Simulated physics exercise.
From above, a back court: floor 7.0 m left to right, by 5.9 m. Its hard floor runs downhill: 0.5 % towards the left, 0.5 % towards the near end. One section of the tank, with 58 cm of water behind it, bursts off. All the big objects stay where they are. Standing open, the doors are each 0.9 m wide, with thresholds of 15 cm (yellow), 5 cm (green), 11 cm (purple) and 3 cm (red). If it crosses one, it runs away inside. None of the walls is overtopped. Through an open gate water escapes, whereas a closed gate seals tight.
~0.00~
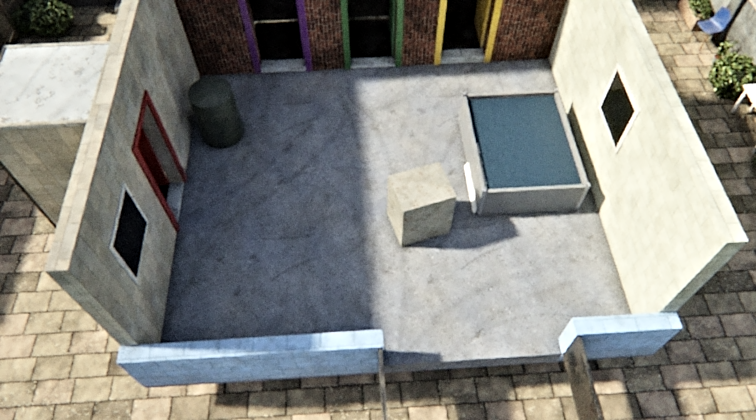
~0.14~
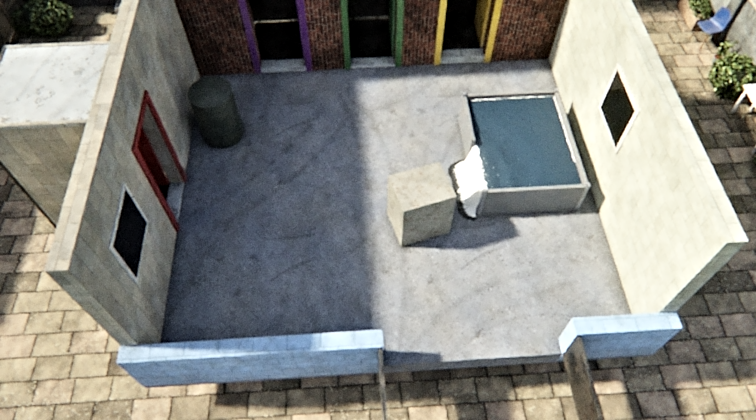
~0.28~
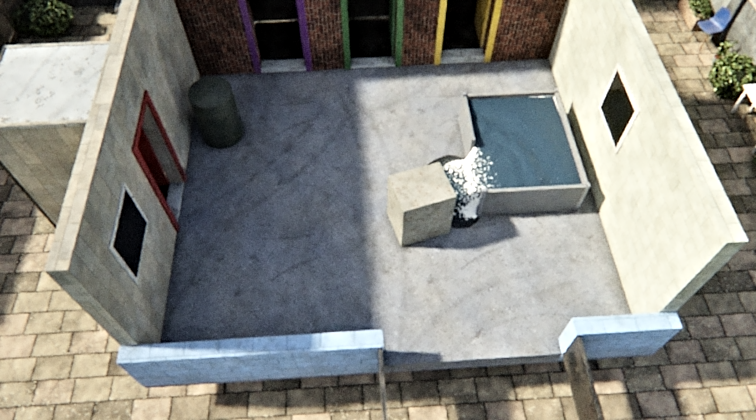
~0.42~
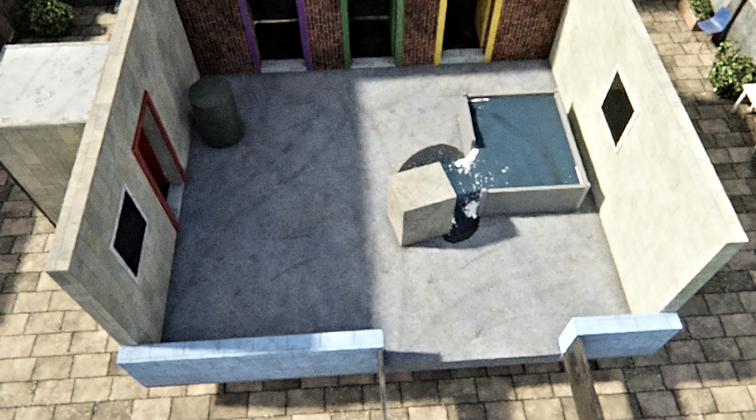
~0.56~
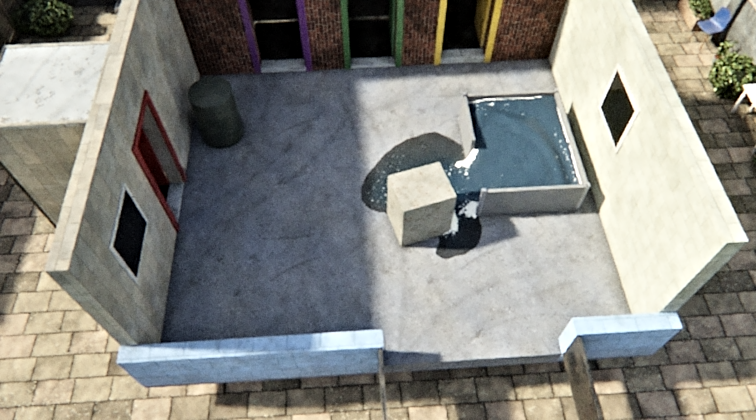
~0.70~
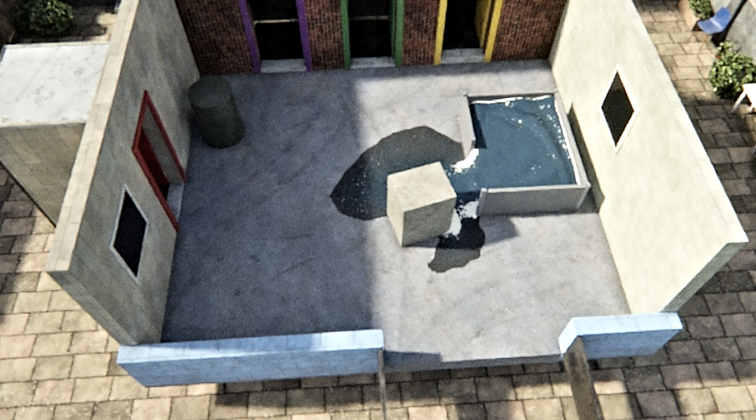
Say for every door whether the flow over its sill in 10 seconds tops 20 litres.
Result: Yellow door - falls short; green door - falls short; purple door - falls short; red door - tops it.
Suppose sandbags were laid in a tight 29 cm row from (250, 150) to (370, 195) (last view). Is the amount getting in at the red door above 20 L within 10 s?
Against that limit: Red below.
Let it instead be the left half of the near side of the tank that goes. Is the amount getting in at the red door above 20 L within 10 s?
Against that limit: Red short of it.
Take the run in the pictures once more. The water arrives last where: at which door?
The yellow door.
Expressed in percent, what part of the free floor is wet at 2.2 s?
Wet share: Near 50 percent.
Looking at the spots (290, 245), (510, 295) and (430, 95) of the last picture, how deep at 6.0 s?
Listed order: 1 / 2 / 1 cm.
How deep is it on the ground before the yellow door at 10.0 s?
Roughly 2.0 centimetres.
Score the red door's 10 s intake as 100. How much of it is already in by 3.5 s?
Roughly 45%.
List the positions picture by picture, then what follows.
The tank at (521, 141) is whole and still, 58 cm deep, in the first picture.
The front is at (470, 215), 0.6 m from the gap at (477, 180); 0.2 m2 of floor is under water; 58 cm left at the back of the tank, in the second picture.
The front is at a hidden place, 0.9 m from the gap at (476, 181); 0.8 m2 of floor is under water; 58 cm left at the back of the tank, in the third picture.
The front is at a hidden place, 1.3 m from the gap at (476, 182); 1.5 m2 of floor is under water; 58 cm left at the back of the tank, in the fourth picture.
The front is at (368, 200), 1.9 m from the gap at (476, 182); 2.4 m2 of floor is under water; 53 cm left at the back of the tank, in the fifth picture.
The front is at (340, 202), 2.3 m from the gap at (476, 182); 3.3 m2 of floor is under water; 49 cm left at the back of the tank, in the sixth picture.
After 1.4 s water covers 25 % of the floor and is deepest (46 cm) near (447, 210); yellow door not reached, green door not reached, purple door not reached, red door not reached.
After 2.2 s water covers 50 % of the floor and is deepest (34 cm) near (447, 210); yellow door not reached, green door not reached, purple door not reached, red door 6 cm at the sill, 8 L in.
After 3.5 s water covers 55 % of the floor and is deepest (23 cm) near (447, 210); yellow door not reached, green door 5 cm at the sill, 1 L in, purple door 8 cm at the sill, 0 L in, red door 11 cm at the sill, 60 L in.
After 6.0 s water covers 65 % of the floor and is deepest (15 cm) near (447, 210); yellow door not reached, green door 3 cm at the sill, 2 L in, purple door 9 cm at the sill, 0 L in, red door 8 cm at the sill, 103 L in.
After 10.0 s water covers 90 % of the floor and is deepest (12 cm) near (158, 363); yellow door 2 cm at the sill, 0 L in, green door 3 cm at the sill, 2 L in, purple door 4 cm at the sill, 0 L in, red door 5 cm at the sill, 136 L in.
